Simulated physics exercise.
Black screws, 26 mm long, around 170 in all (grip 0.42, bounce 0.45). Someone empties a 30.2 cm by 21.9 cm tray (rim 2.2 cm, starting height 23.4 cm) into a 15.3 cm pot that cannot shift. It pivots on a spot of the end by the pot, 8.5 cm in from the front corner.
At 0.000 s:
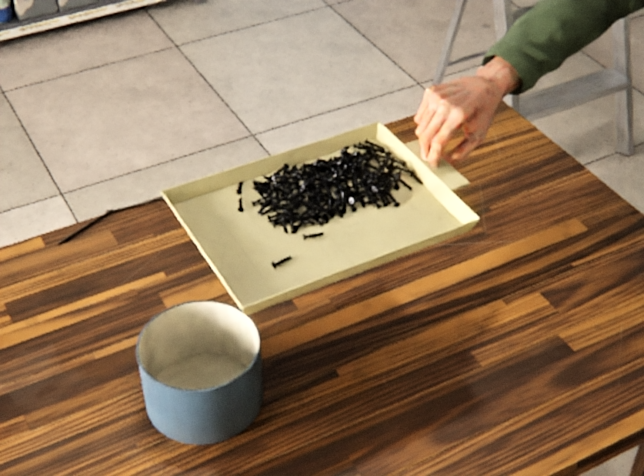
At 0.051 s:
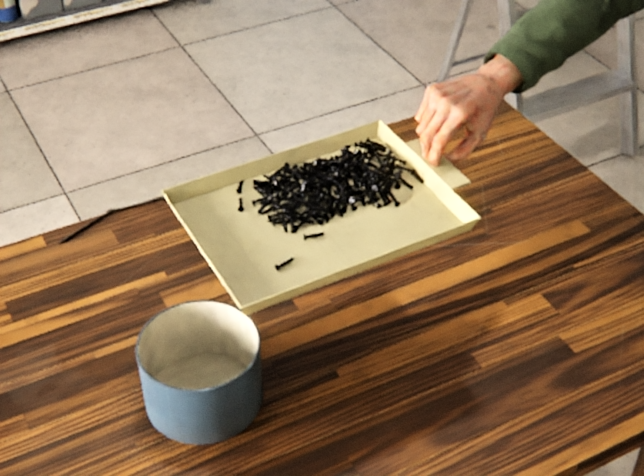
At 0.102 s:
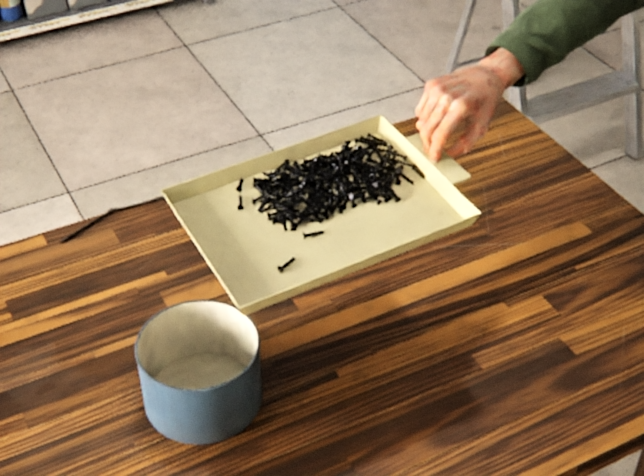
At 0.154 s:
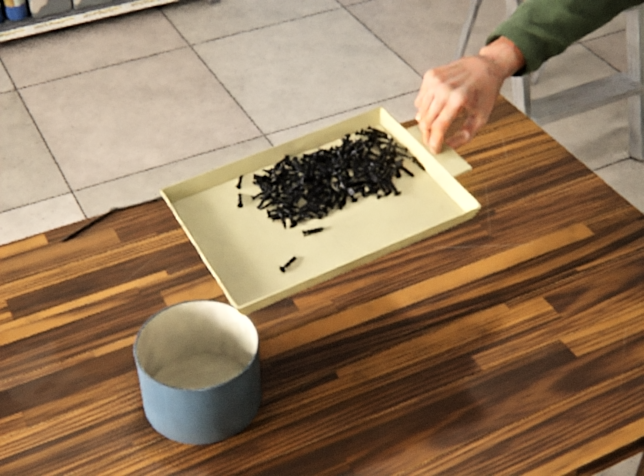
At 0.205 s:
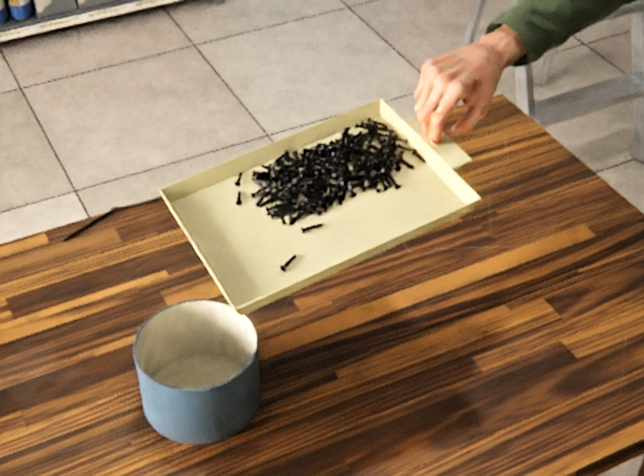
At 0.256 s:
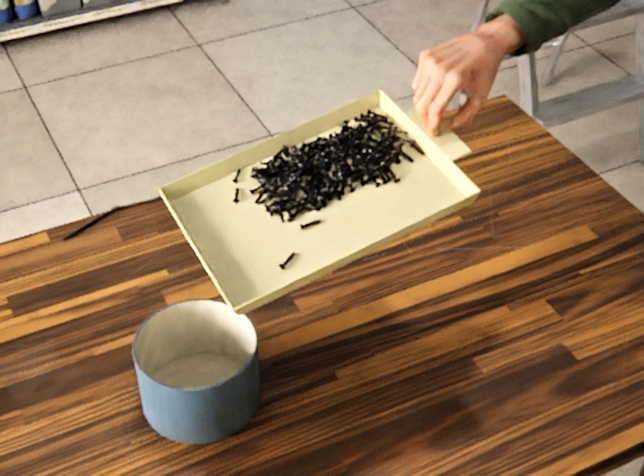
The footage shows a hand in a green sleeve gripping the tab of a shallow pale yellow tray of black screws near a blue pot on a wooden table, gradually raising the tray's far right end while the screws barely shift.
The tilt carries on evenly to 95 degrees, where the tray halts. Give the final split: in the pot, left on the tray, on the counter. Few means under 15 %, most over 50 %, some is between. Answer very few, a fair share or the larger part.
Pot: The larger part, tray: Very few, counter: A fair share.
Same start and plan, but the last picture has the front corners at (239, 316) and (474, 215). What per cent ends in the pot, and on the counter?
Pot 10, counter 95.
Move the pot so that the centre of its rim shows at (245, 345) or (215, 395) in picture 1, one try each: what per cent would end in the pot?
About 15 and 35 per cent.
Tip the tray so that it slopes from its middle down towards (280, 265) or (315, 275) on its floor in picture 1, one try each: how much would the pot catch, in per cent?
Some 20 and 10 per cent.
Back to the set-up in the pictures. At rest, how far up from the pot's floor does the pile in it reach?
Some 2.5 cm.
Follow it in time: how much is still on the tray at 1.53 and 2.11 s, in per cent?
In turn: 65, 0.
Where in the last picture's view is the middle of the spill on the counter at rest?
Around (116, 387).
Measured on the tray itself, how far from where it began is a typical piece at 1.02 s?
About 19 cm.
After 1.02 s, tilt 50 degrees; the tray holds 90 %, the pot 0 %.
After 1.53 s, tilt 76 degrees; the tray holds 65 %, the pot 20 %.
Then, at 2.11 s, tilt 95 degrees; the tray holds 0 %, the pot 70 %.
In the end, at 3.0 s, pot 70 %, tray 0 %, counter 30 %.
